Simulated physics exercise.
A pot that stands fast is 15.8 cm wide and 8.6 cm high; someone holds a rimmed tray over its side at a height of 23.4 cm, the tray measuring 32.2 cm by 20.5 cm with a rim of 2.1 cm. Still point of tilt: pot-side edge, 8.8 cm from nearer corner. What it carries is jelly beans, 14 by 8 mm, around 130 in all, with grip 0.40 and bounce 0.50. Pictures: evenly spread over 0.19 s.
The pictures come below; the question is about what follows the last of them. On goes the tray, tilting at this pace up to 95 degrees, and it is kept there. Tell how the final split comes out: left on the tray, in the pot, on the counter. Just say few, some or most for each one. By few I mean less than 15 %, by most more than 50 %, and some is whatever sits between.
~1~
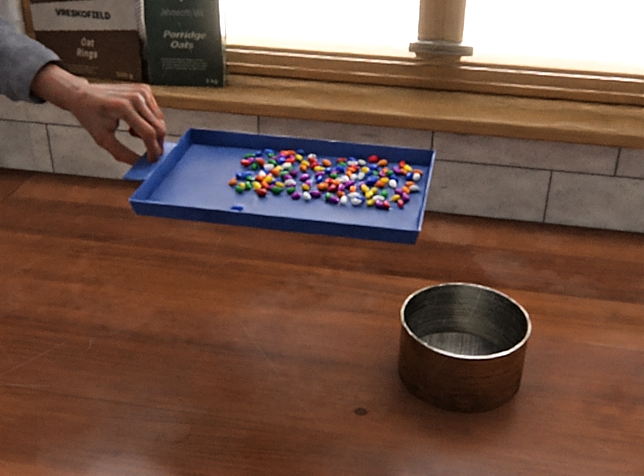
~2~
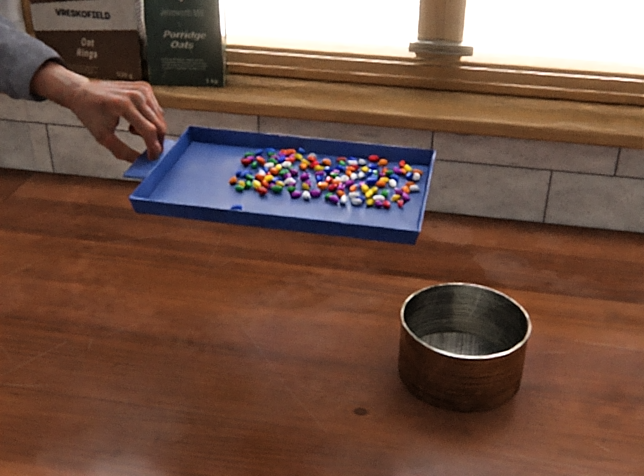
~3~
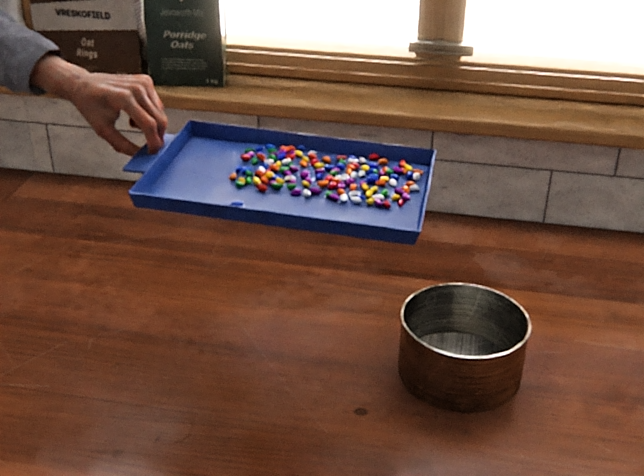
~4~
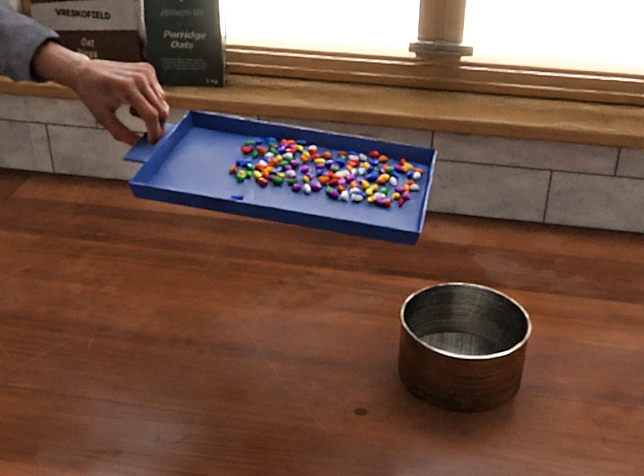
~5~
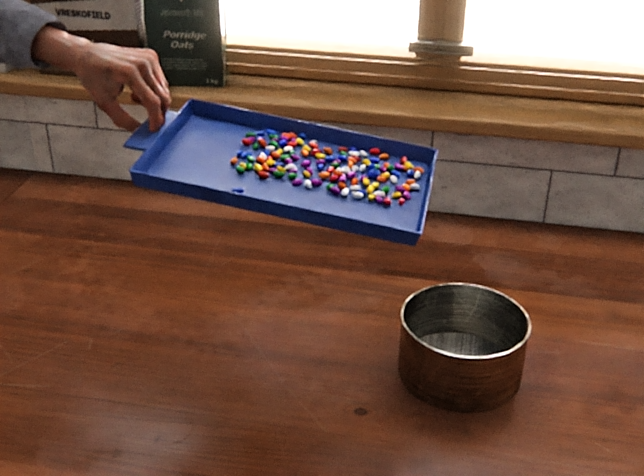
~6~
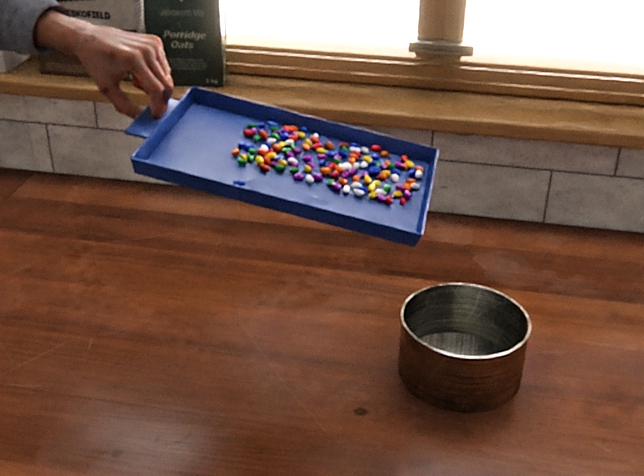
I would say tray few, pot most, counter some.
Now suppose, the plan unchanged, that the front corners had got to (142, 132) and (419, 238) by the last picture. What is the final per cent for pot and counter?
Pot 45; counter 55.
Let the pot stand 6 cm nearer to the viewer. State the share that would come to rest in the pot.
My estimate: Some 70 per cent.
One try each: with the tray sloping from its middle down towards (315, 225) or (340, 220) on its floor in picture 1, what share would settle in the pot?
Estimate: Some 0 % and some 5 % respectively.
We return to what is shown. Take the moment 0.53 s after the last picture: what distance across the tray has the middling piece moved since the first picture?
About 11 cm.
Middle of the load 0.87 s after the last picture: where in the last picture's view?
Estimated load position: Around (432, 202).
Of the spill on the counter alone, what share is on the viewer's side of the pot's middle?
Near 70 in a hundred.
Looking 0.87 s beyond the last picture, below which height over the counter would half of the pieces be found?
About 24 centimetres.
Then, 0.53 s after the last picture, tilt 51 degrees; the tray holds 100 %, the pot 0 %.
Then, 0.87 s after the last picture, tilt 77 degrees; the tray holds 75 %, the pot 15 %.
Then, 1.31 s after the last picture, tilt 95 degrees; the tray holds 10 %, the pot 50 %.
In the end, tray 0 %, pot 75 %, counter 25 %.
